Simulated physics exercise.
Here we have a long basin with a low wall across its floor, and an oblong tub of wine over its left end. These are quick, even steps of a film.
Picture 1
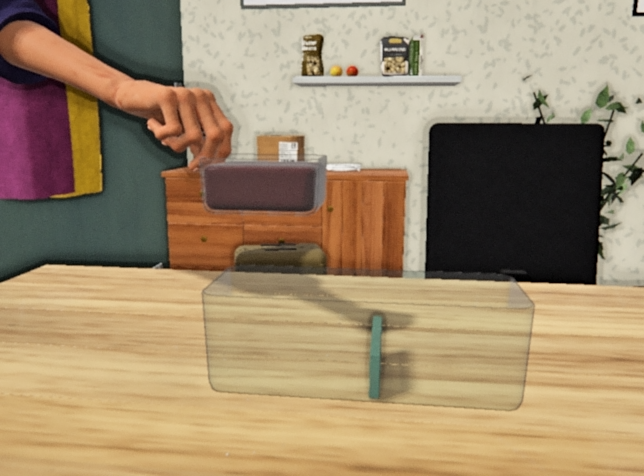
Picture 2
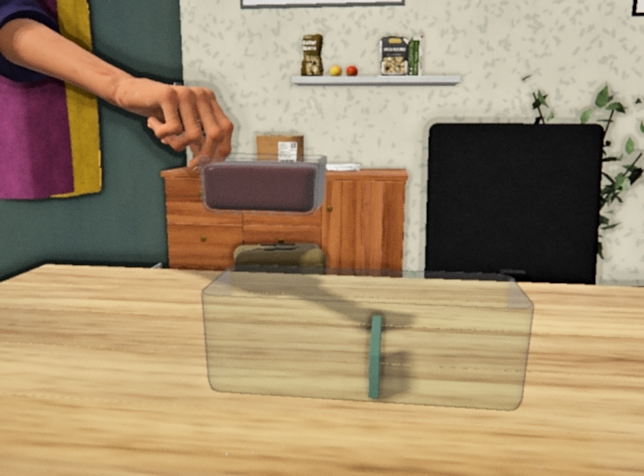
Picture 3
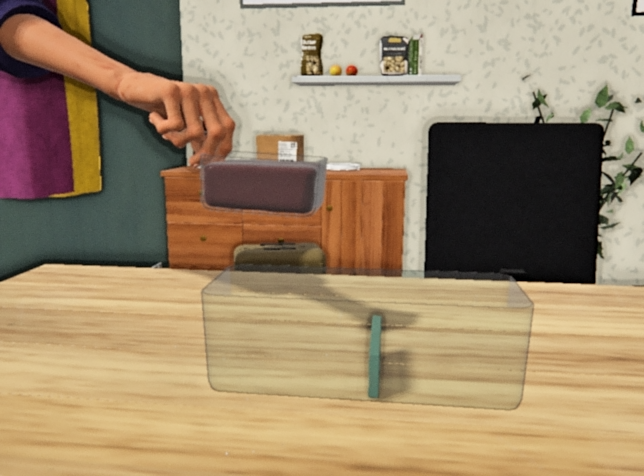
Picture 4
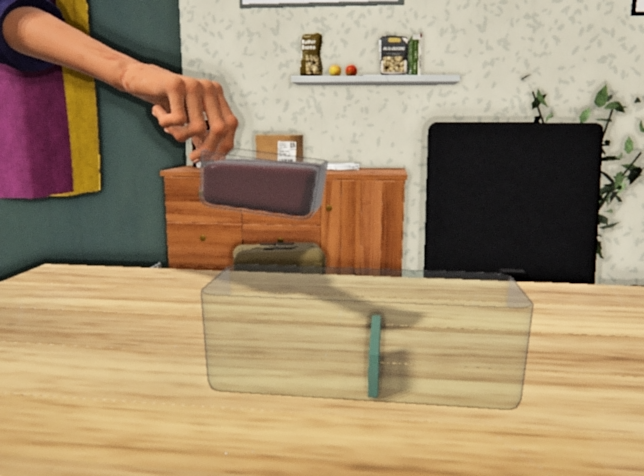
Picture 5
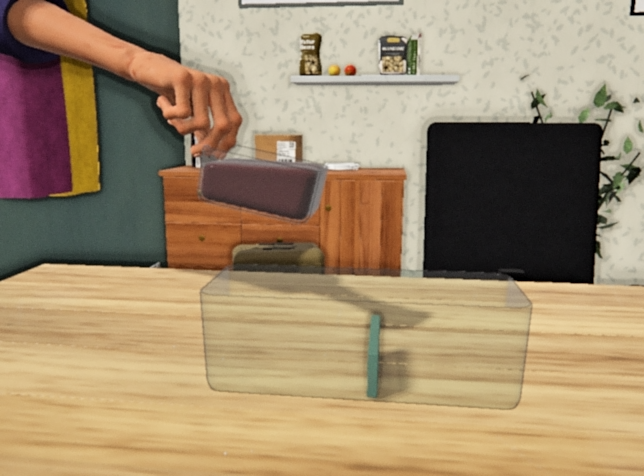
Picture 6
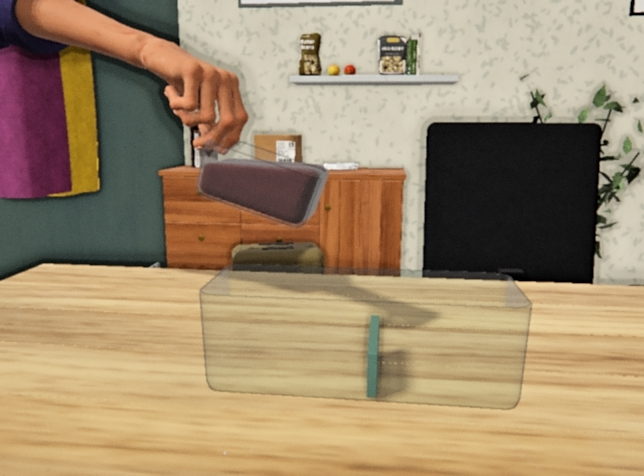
A hand tilting a small clear tub of dark wine rightward above a long transparent basin with a low green divider.
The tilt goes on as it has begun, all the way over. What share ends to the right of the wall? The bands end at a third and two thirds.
The share right of the wall is from a third to two thirds.
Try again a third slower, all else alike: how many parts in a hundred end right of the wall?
It comes to 55 per cent or so.
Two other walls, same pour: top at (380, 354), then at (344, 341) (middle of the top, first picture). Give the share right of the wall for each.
About 50 and 75 per cent.
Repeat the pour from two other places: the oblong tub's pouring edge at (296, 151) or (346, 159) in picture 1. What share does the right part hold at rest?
Roughly 5 per cent, and 70 per cent.
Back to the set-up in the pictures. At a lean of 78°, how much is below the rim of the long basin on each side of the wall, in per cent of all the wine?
Some 10 per cent left and 25 right.
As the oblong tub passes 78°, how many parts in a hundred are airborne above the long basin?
Near 40 %.
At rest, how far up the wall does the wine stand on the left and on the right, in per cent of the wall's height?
Some 20 per cent left and 30 right.
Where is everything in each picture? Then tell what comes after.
In the first picture, it leans 0°; its right rim is at (322, 159); the wine meets the walls at (216, 165) and (321, 166); the long basin's rim runs from (217, 280) to (522, 292); the wall's top is at (377, 335).
In the second picture, it leans 1°; its right rim is at (322, 160); the wine meets the walls at (215, 164) and (321, 166).
In the third picture, it leans 3°; its right rim is at (323, 162); the wine meets the walls at (215, 163) and (321, 166).
In the fourth picture, it leans 7°; its right rim is at (323, 165); the wine meets the walls at (216, 162) and (322, 167).
In the fifth picture, it leans 12°; its right rim is at (324, 170); the wine meets the walls at (216, 163) and (323, 167).
In the sixth picture, it leans 18°; its right rim is at (324, 177); the wine meets the walls at (215, 162) and (321, 170); 2 per cent is over the edge.
A moment on, the tilt is 78° and 24 per cent is still to pour, 9 is left of the wall and 27 right of it.
Next, the tilt is 110° and 3 per cent is still to pour, 41 is left of the wall and 49 right of it.
Then the tilt is 113° and 0 per cent is still to pour, 47 is left of the wall and 49 right of it.
Later the tilt is 113° and 0 per cent is still to pour, 47 is left of the wall and 49 right of it.
At rest 47 per cent lies left of the wall, 49 right of it and 4 outside.
